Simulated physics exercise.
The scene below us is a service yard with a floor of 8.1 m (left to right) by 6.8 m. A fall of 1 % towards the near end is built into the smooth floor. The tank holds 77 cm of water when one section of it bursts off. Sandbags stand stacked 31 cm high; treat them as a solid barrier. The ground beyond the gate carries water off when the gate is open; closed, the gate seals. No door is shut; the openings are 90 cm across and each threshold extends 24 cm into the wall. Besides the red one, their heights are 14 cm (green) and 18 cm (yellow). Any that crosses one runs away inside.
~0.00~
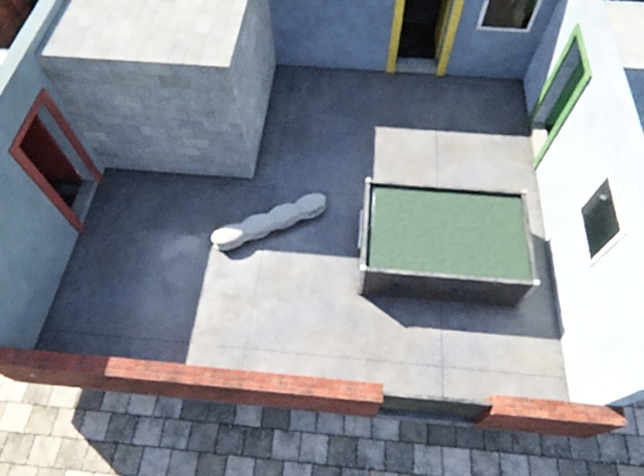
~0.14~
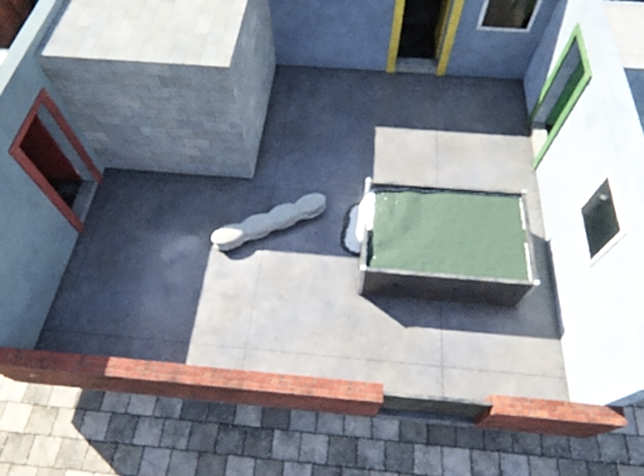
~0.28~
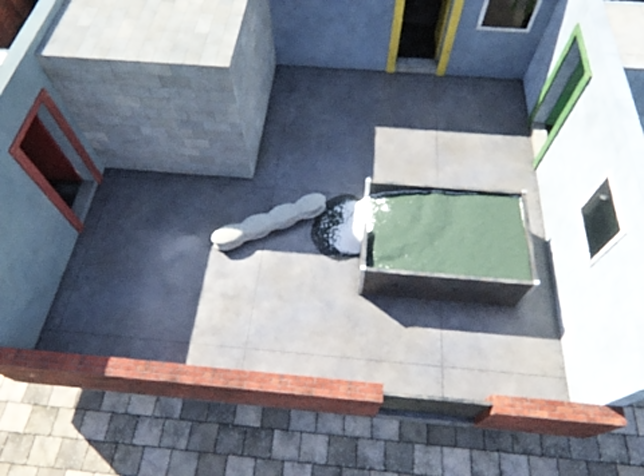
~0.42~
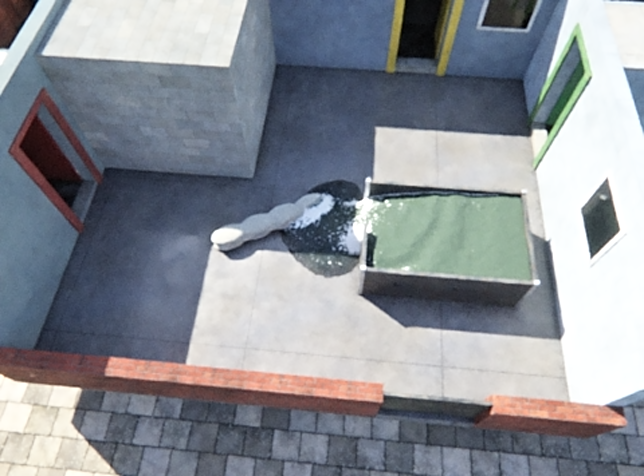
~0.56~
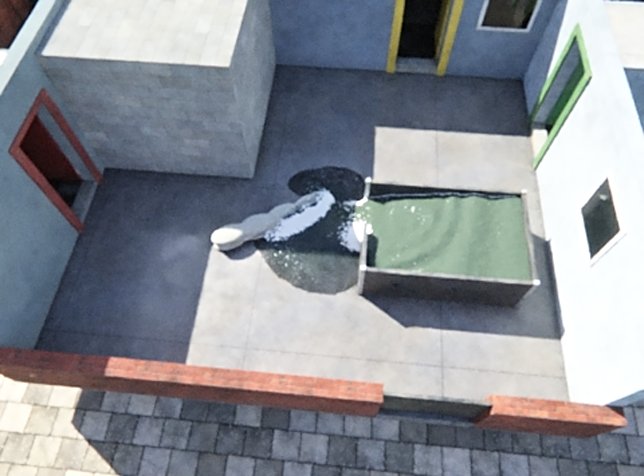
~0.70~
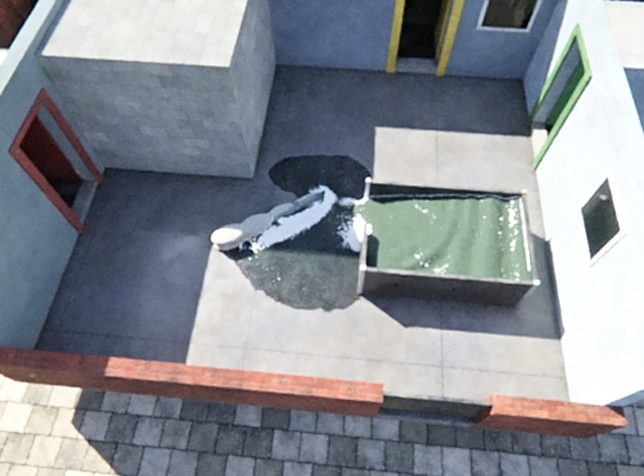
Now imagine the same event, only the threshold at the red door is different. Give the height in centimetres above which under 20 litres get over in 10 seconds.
9.5 cm.
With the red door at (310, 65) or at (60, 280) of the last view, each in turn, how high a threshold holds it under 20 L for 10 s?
In turn: Roughly 17 cm, roughly 11.5 cm.
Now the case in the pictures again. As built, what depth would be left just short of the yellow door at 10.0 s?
Depth: Near 7.0 cm.
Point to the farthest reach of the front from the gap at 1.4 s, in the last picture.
Look about (120, 303) in the last picture.
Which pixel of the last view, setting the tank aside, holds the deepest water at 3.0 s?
Near pixel (30, 363).
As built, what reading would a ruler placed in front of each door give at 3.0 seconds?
Red door 0 cm, green door 0 cm, yellow door 0 cm.
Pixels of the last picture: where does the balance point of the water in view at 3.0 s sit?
(331, 247) or so.
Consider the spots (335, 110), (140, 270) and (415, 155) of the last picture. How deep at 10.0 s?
In order: Around 5, 5 and 2 cm.
After 1.4 s water covers 25 % of the floor, deepest (43 cm) near (360, 226); it has not reached the red door.
After 3.0 s water covers 45 % of the floor, deepest (39 cm) near (30, 363); it has not reached the red door.
After 10.0 s water covers 95 % of the floor, deepest (12 cm) near (30, 363); 10 cm at the red door, 8 litres in over its 12 cm threshold.
At the red door as built, the water arrived by 3.4 s and peaked near 12 cm at 9.0 s.
Run again over the same 10 s with other heights there, 29 litres in over 8.5 cm, 10 litres over 11.5 cm. The limit of 20 litres is kept from about 9.5 cm up.
